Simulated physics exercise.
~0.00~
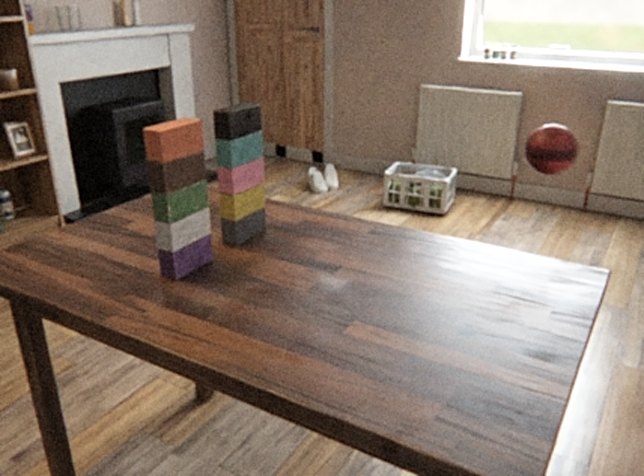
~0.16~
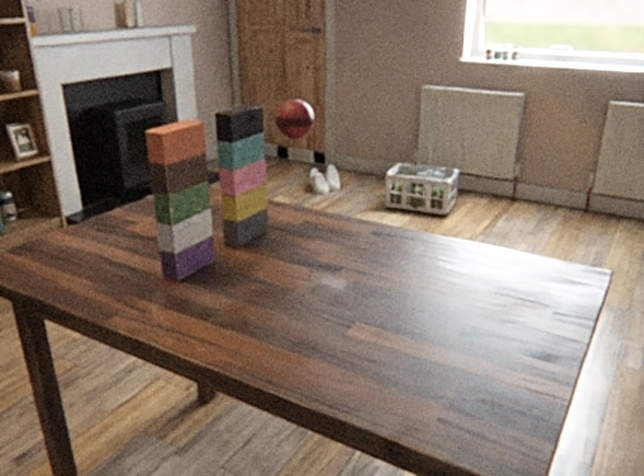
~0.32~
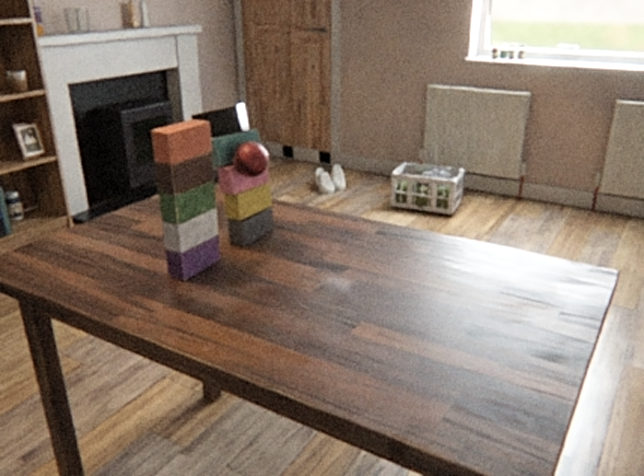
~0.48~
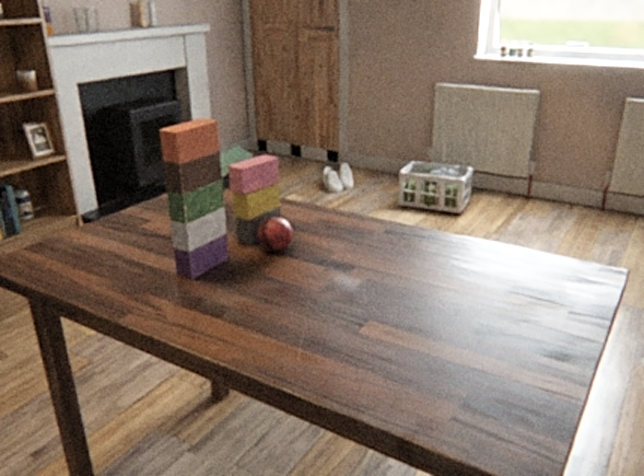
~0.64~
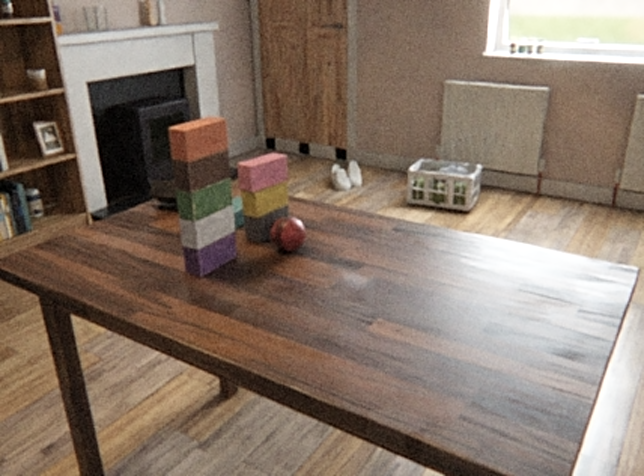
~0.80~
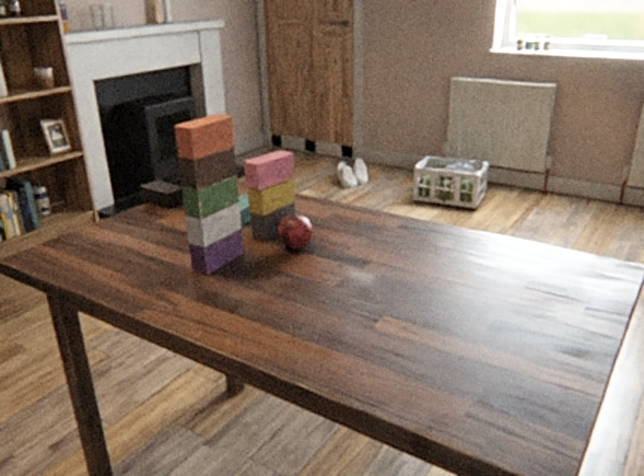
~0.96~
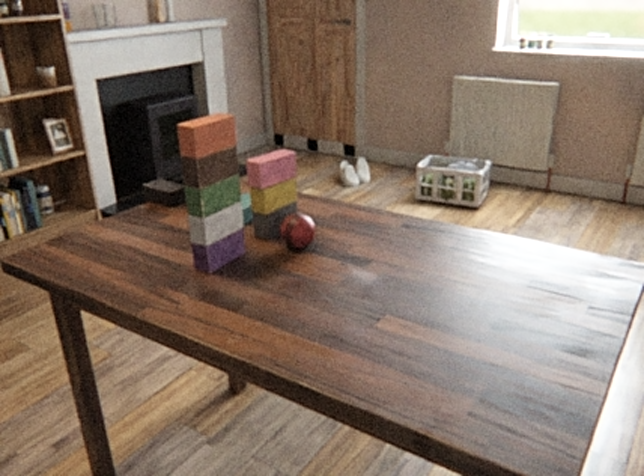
A red ball flew in from the right and struck the rear stack of colored blocks on a wooden table, knocking off the black and turquoise blocks, which ended up lying behind the stacks, while the ball settled beside the blocks still standing.
